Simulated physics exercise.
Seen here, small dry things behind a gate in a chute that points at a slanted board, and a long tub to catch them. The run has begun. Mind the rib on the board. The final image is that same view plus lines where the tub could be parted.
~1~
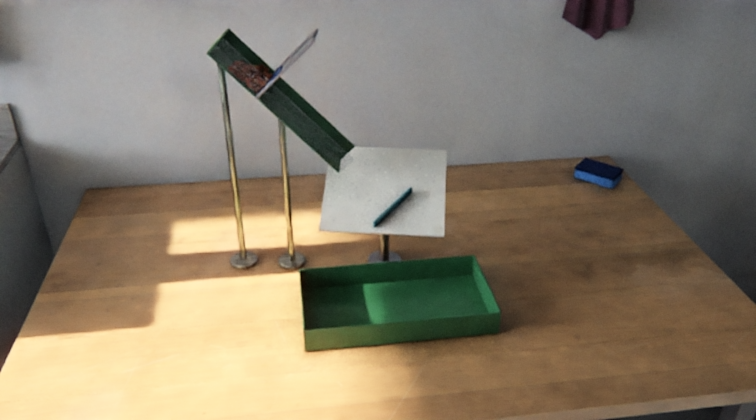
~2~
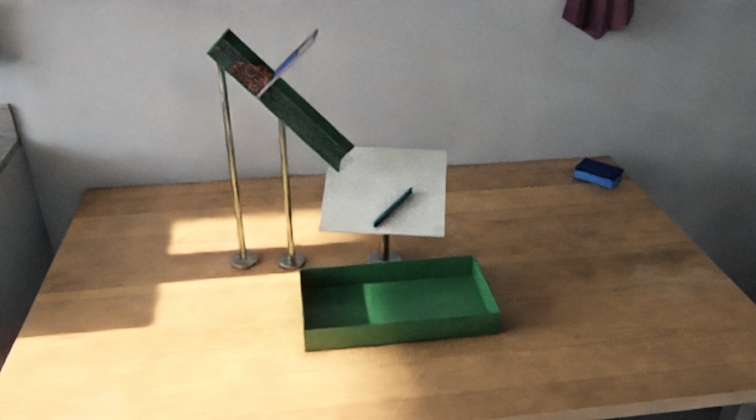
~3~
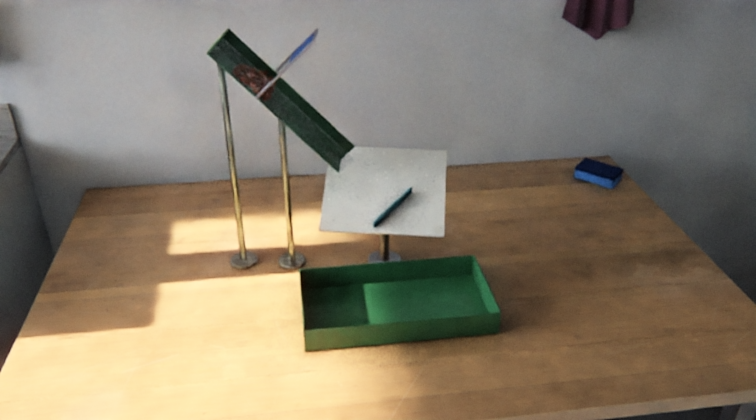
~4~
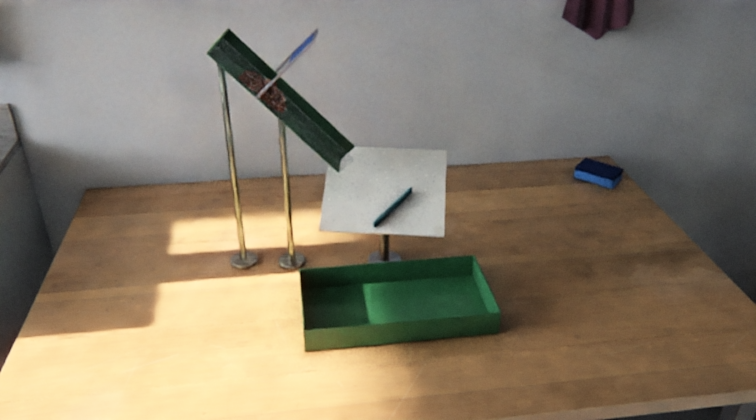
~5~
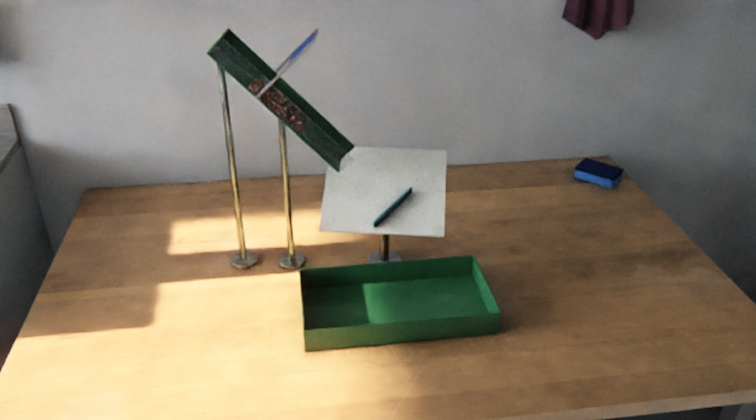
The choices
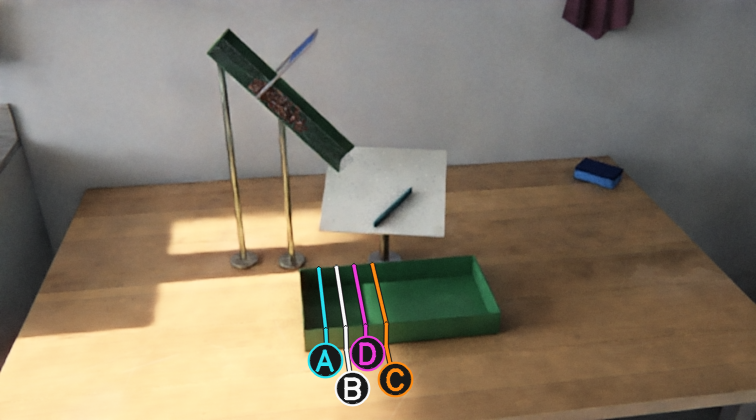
A wooden table stands against a pale grey wall, seen from slightly above and in front, with sunlight across its left side. A green chute slopes down to the right on two brass-coloured posts, above a tilted white board with a dark pen-like rib, an open green tub in front and a blue block at right. The small reddish-brown pellets slide a short way down the chute past the thin gate, while all else stays still.
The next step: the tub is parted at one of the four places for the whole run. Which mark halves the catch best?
D beats the others.
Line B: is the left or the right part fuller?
More lands on the right.
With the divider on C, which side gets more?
Left.
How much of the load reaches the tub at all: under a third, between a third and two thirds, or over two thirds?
About that: Over two thirds.
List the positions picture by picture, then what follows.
In the first frame, load behind the gate (254, 77), clay pellets; lip of the chute (340, 166), sloping fairly steeply.
In the second frame, middle of the board (385, 189), tilted fairly steeply; middle of its low edge (381, 233); of its high edge (388, 148).
In the third frame, front corners of the tub (304, 330) and (501, 312), empty; front of the load (269, 97).
In the fourth frame, middle of the load (268, 89); its front (284, 105), roughly a quarter of the way to the lip; rib from (411, 187) to (374, 222).
In the fifth frame, middle of the load (283, 103); its front (305, 129), roughly half of the way to the lip.
On the marked copy, line A crosses the front rim at (325, 328); line B crosses the front rim at (345, 326); line C crosses the front rim at (386, 323); line D crosses the front rim at (365, 325).
With A, of what is caught, just a few on the left of the divider, almost all on the right.
With B, of what is caught, about a tenth on the left of the divider, almost all on the right.
With C, of what is caught, the larger part on the left of the divider, about a tenth on the right.
With D, of what is caught, roughly half on the left of the divider, roughly half on the right.
